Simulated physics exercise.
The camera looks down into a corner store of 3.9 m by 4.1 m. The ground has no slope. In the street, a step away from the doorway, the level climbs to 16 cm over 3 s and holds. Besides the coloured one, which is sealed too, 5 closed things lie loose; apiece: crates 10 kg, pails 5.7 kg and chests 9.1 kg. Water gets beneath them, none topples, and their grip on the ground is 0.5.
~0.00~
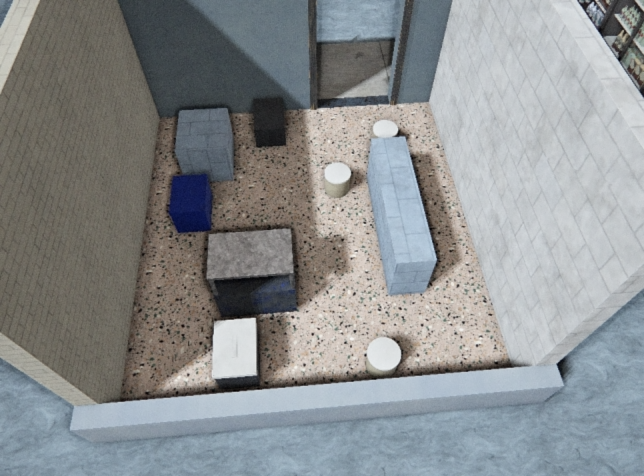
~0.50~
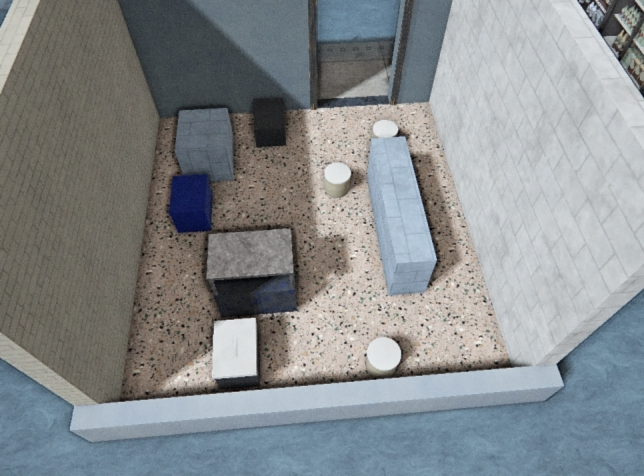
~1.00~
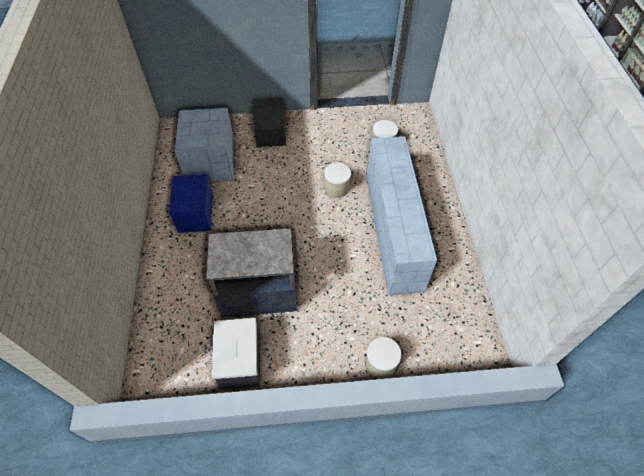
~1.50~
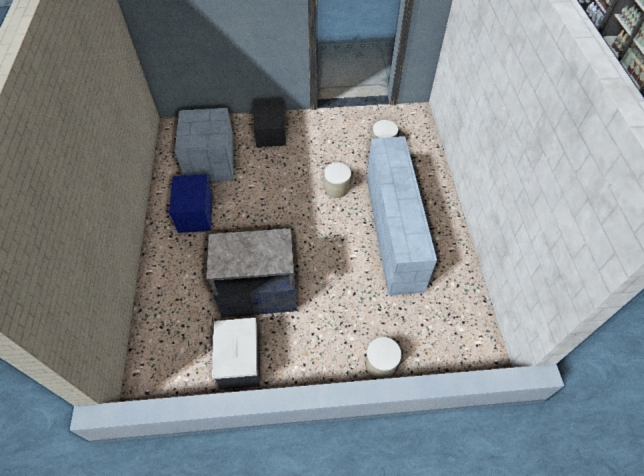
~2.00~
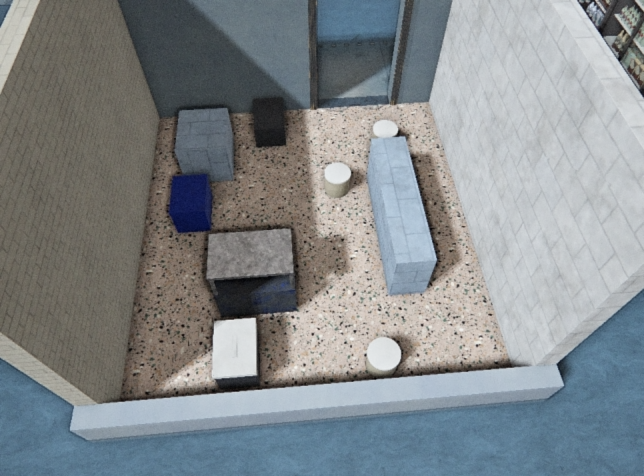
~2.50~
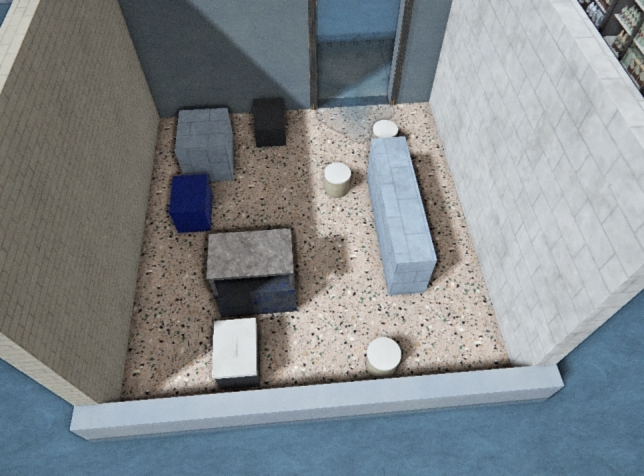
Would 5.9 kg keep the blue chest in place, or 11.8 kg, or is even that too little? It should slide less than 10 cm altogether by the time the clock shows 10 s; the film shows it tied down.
Verdict: Only the higher weight holds it.
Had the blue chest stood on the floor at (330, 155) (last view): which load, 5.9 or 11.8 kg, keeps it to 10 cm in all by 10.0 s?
Neither holds.
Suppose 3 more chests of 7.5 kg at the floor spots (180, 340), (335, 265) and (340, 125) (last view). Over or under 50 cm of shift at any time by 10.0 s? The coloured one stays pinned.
In turn: Under, over, over.
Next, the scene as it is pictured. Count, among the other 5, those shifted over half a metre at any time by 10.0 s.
That makes 2.
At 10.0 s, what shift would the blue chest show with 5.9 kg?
About 40 cm.
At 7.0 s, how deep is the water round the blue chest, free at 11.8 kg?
Roughly 2 cm.
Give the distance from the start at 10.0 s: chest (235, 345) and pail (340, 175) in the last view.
In turn: 20 cm, 80 cm.
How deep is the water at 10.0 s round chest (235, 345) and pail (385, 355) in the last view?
About 6 and 7 cm.
After 3.5 s the blue chest would be 0 cm from its start with 5.9 kg and 0 cm from its start with 11.8 kg; 0 cm of water round it then.
After 4.5 s the blue chest would be 0 cm from its start with 5.9 kg and 0 cm from its start with 11.8 kg; 0 cm of water round it then.
After 7.0 s the blue chest would be 1 cm from its start with 5.9 kg and 0 cm from its start with 11.8 kg; 2 cm of water round it then.
After 10.0 s the blue chest would be 38 cm from its start with 5.9 kg and 0 cm from its start with 11.8 kg; 4 cm of water round it then.
